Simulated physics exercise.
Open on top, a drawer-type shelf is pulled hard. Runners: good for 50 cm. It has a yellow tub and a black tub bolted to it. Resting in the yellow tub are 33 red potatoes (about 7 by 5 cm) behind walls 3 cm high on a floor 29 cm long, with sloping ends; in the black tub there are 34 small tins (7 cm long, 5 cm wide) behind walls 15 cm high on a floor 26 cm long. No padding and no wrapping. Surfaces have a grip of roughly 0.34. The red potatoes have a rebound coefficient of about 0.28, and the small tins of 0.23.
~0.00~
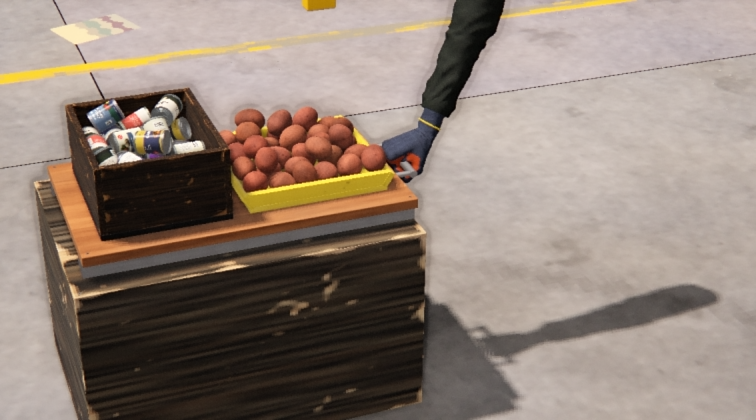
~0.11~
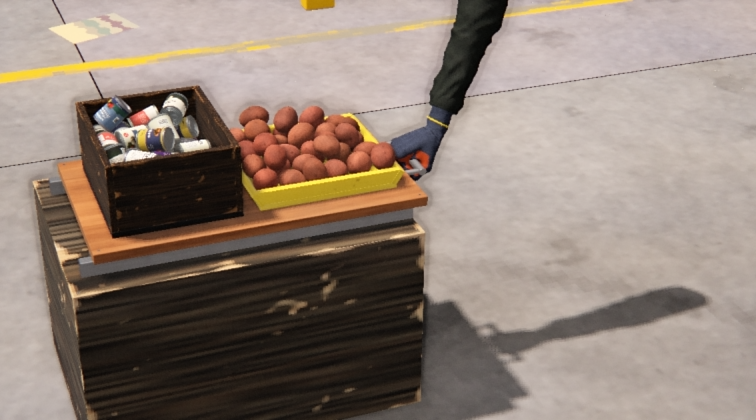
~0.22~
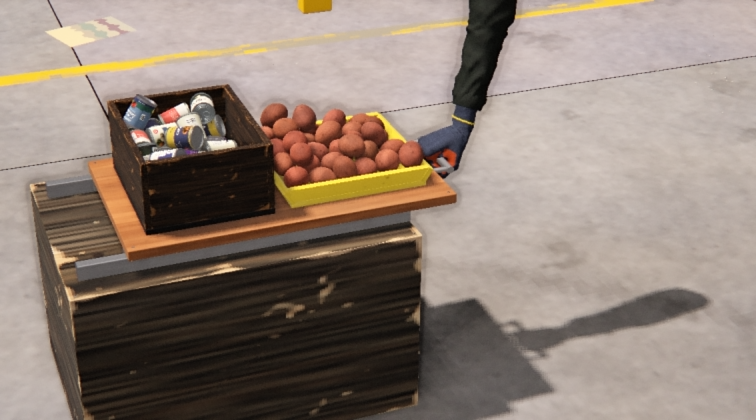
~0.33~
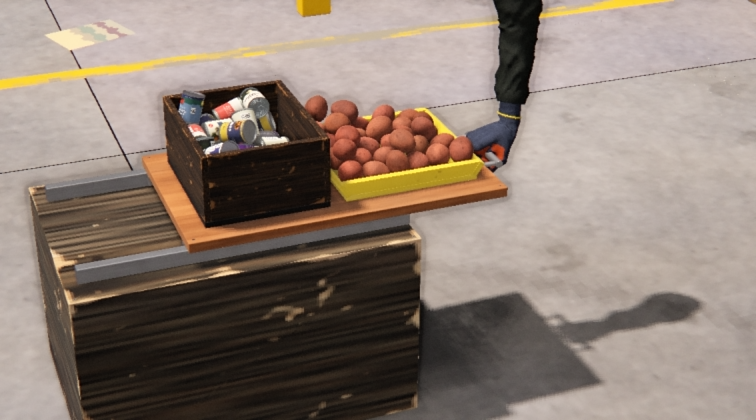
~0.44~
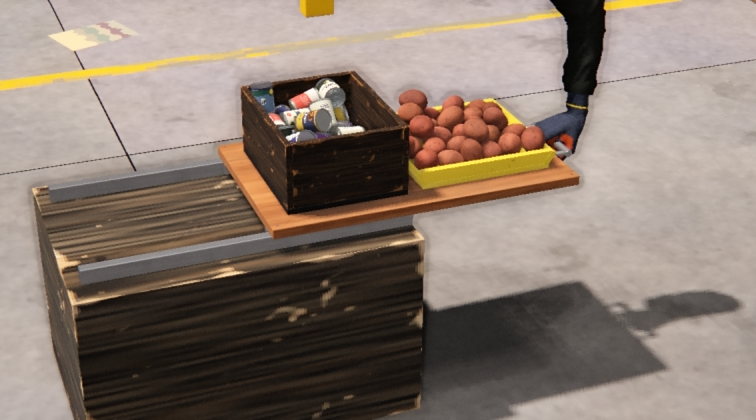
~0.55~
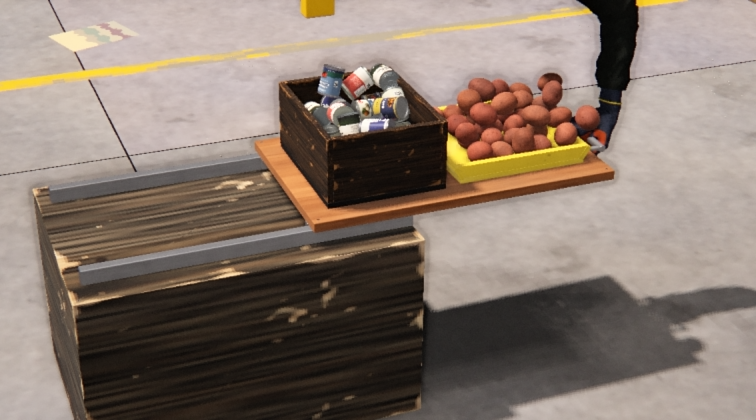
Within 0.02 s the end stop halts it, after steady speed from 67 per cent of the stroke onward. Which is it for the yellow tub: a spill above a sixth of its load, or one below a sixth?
Above a sixth.
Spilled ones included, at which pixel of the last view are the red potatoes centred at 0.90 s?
Pixel (528, 124), give or take.
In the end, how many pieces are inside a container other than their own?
Piece count: Roughly 0.
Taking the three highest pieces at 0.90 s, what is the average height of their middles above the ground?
I'd guess about 68 cm.
After 0.68 s, 8 of 33 out of the yellow tub and 0 of 34 out of the black tub.
After 0.90 s, 9 of 33 out of the yellow tub and 0 of 34 out of the black tub.
When it is over (at 1.34 s), 10 of 33 out of the yellow tub and 1 of 34 out of the black tub. Asked share, 10 of 33, 30 per cent.
